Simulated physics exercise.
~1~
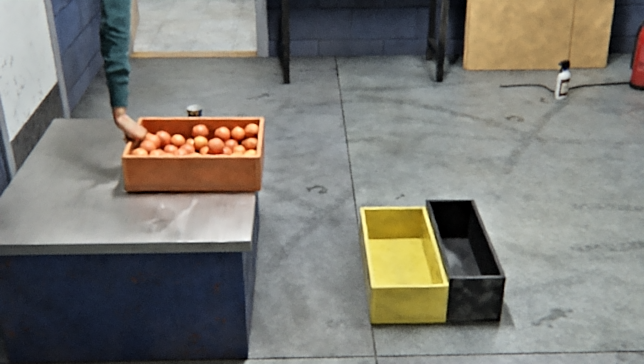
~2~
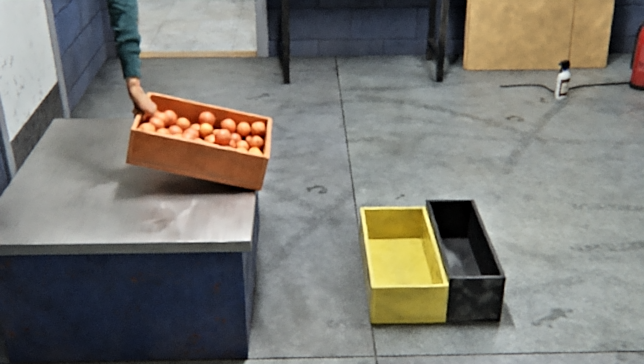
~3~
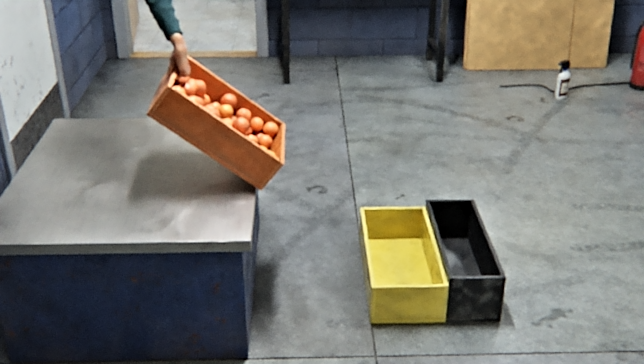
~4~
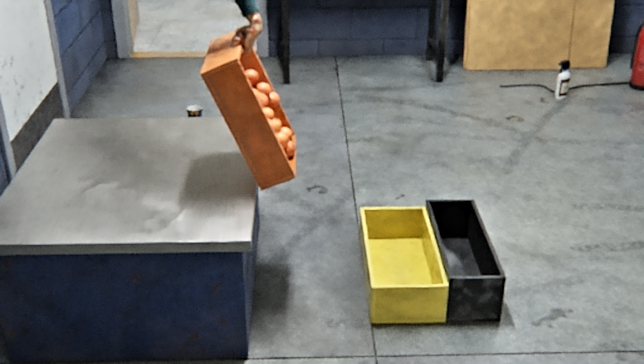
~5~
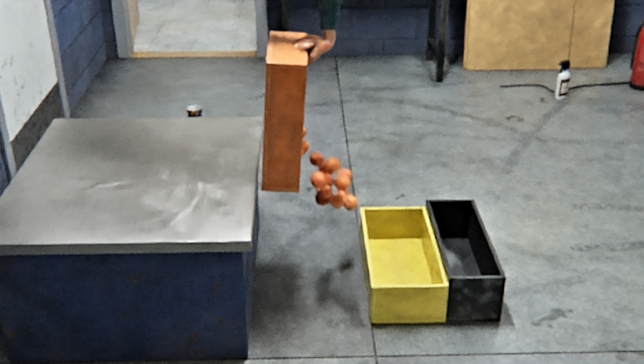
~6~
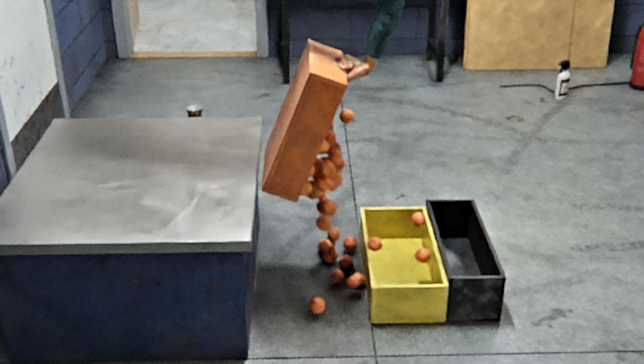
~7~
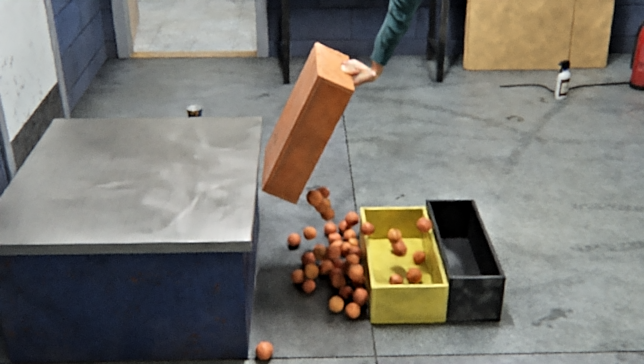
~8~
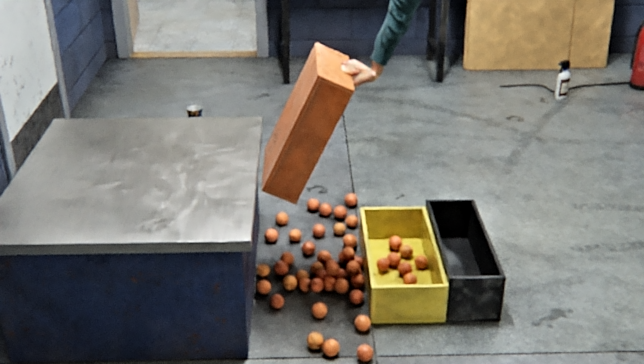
At first, an orange crate full of small orange balls rests on a bench, with a hand at its left end, while an empty yellow bin and black box stand side by side on the floor to the right. The hand raises that end, tipping the crate over the bench's edge. As it swings past upright, balls begin spilling toward the yellow bin. More pour straight down, piling on the floor between bench and bin, while several drop inside. The crate stops, steeply tilted and emptied. Most balls lie spread across the floor, some sit in the yellow bin, and the black box stays empty.
